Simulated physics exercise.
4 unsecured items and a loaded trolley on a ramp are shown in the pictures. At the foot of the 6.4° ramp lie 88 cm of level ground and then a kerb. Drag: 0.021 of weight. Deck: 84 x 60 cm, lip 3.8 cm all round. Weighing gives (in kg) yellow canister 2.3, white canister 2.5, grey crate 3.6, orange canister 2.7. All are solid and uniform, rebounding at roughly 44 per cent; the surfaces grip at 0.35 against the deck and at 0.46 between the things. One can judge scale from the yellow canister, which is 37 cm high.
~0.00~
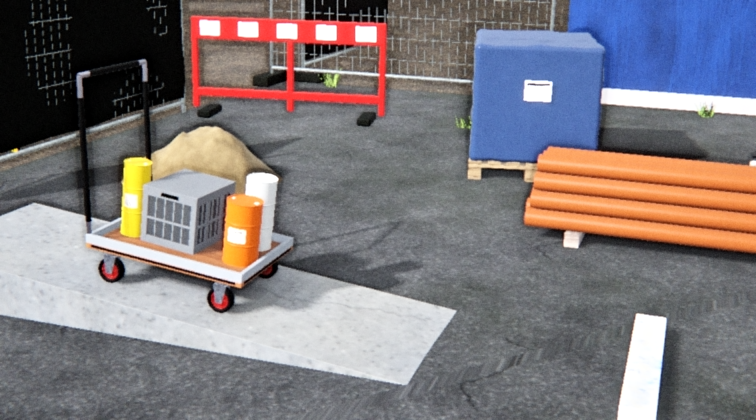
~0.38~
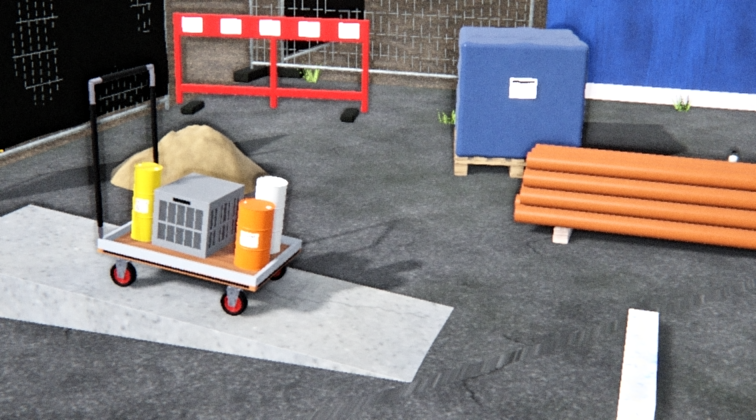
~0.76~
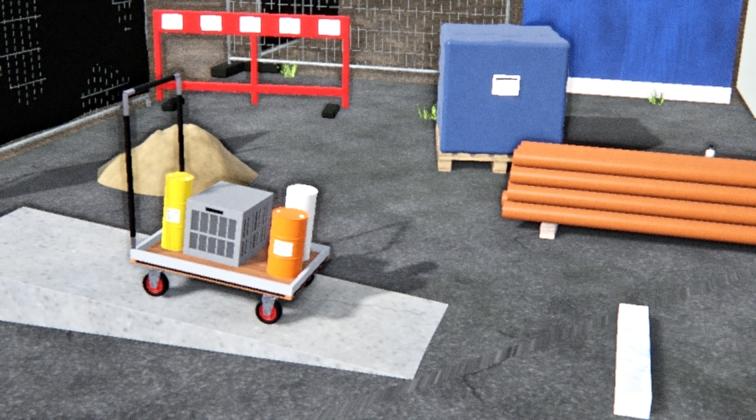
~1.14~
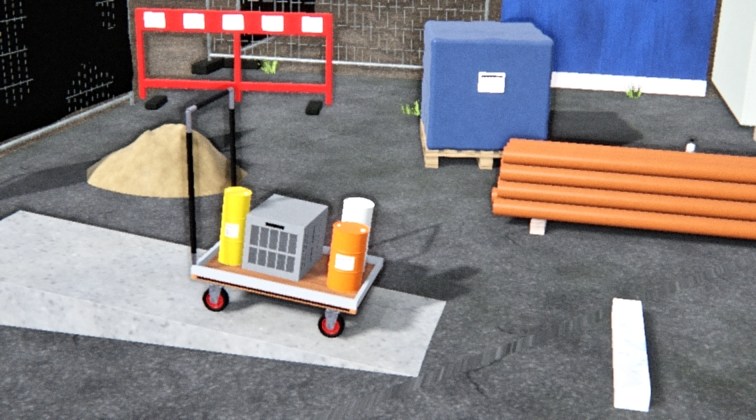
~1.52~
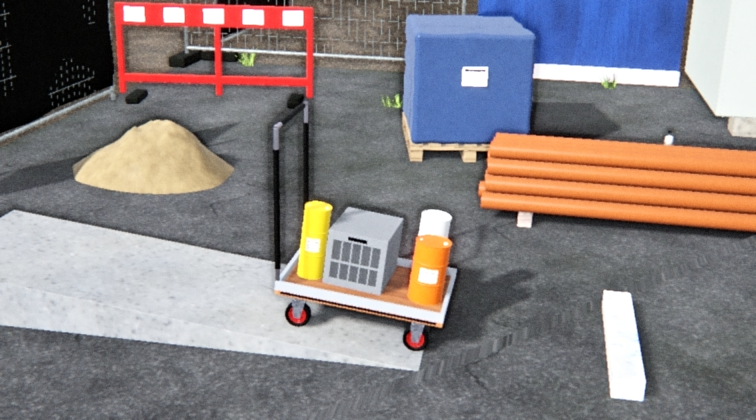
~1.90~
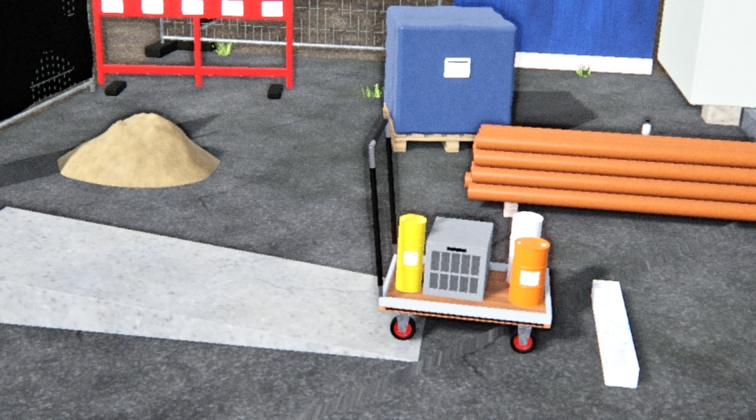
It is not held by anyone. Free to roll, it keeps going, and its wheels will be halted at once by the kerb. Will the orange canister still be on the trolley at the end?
Looks like it jumps ship.
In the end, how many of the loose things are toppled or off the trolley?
That makes 2.
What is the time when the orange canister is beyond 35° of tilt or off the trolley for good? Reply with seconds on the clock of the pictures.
Somewhere about 2.3 s.
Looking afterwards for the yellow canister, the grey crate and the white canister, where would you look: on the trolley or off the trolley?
Afterwards, the yellow canister stays on its support, the grey crate stays on its support, and the white canister leaves its support.
By 2.20 s, trolley at the kerb; orange canister rocked 15° off its seat near (603, 274); white canister rocked 7° off its seat; yellow canister 8 cm from its spot.
By 2.50 s, trolley at the kerb; white canister and orange canister now off the trolley; yellow canister 16 cm from its spot; grey crate 14 cm from its spot.
By 2.80 s, trolley at the kerb; yellow canister 16 cm from its spot; grey crate 14 cm from its spot.
By 3.20 s, as before.
When it is over (4.6 s), off the trolley, white canister and orange canister; not toppled but over 10 cm from the start, yellow canister and grey crate. End places, in pixels of the last picture, orange canister near (714, 333).
